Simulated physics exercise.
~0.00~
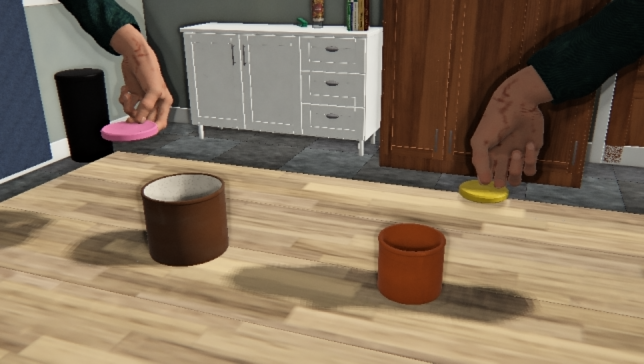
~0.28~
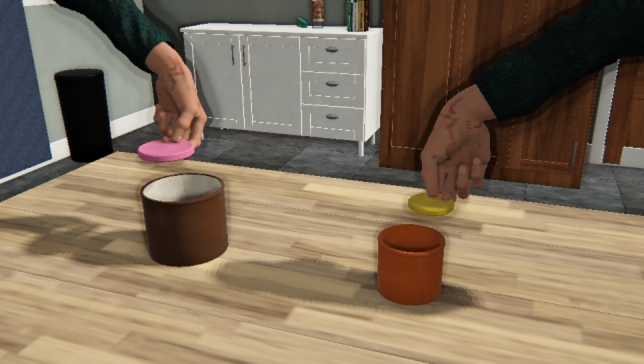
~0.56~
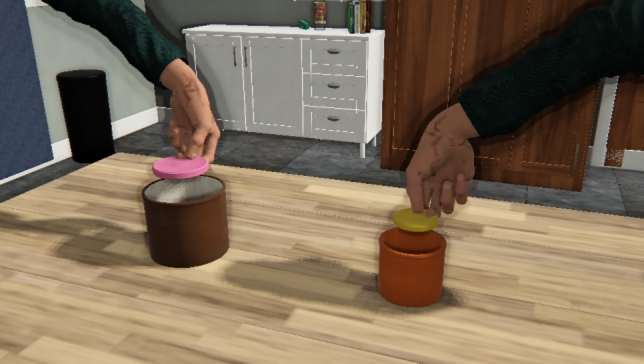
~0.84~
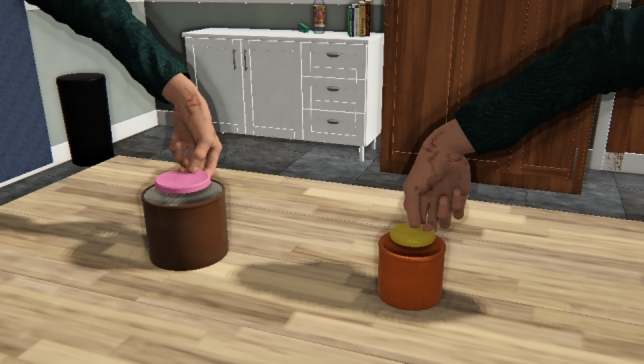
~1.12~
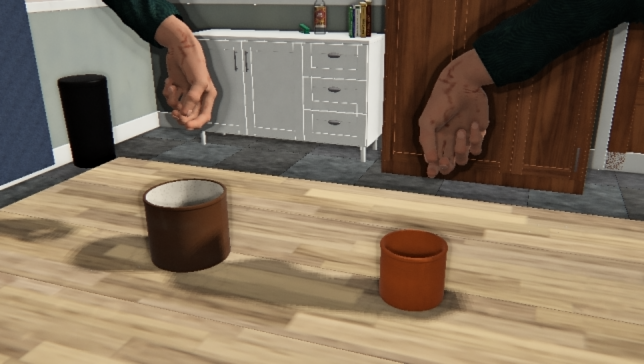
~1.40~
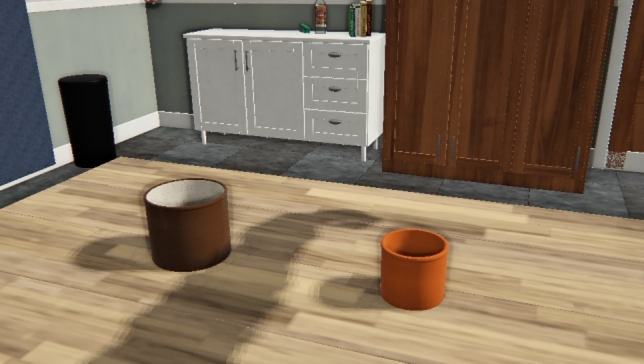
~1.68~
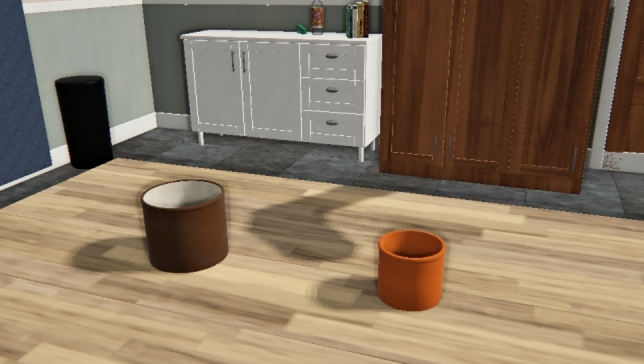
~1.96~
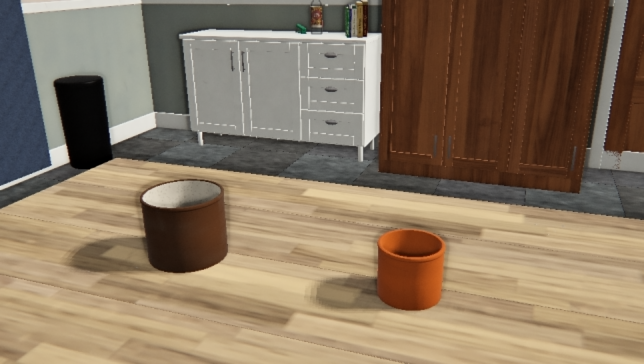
To begin with, two hands hold small discs above a wooden tabletop, a pink one near a wide brown pot on the left and a yellow one beside a smaller orange pot on the right. The pink disc moves right and down while the yellow one moves left, each coming over its pot. Both hands then lower the discs to the openings. The fingers let go and the hands draw back, with neither disc resting on a rim, as both have dropped inside. Finally the hands leave, a shadow slides off the table, and the two pots stand still, open-topped.
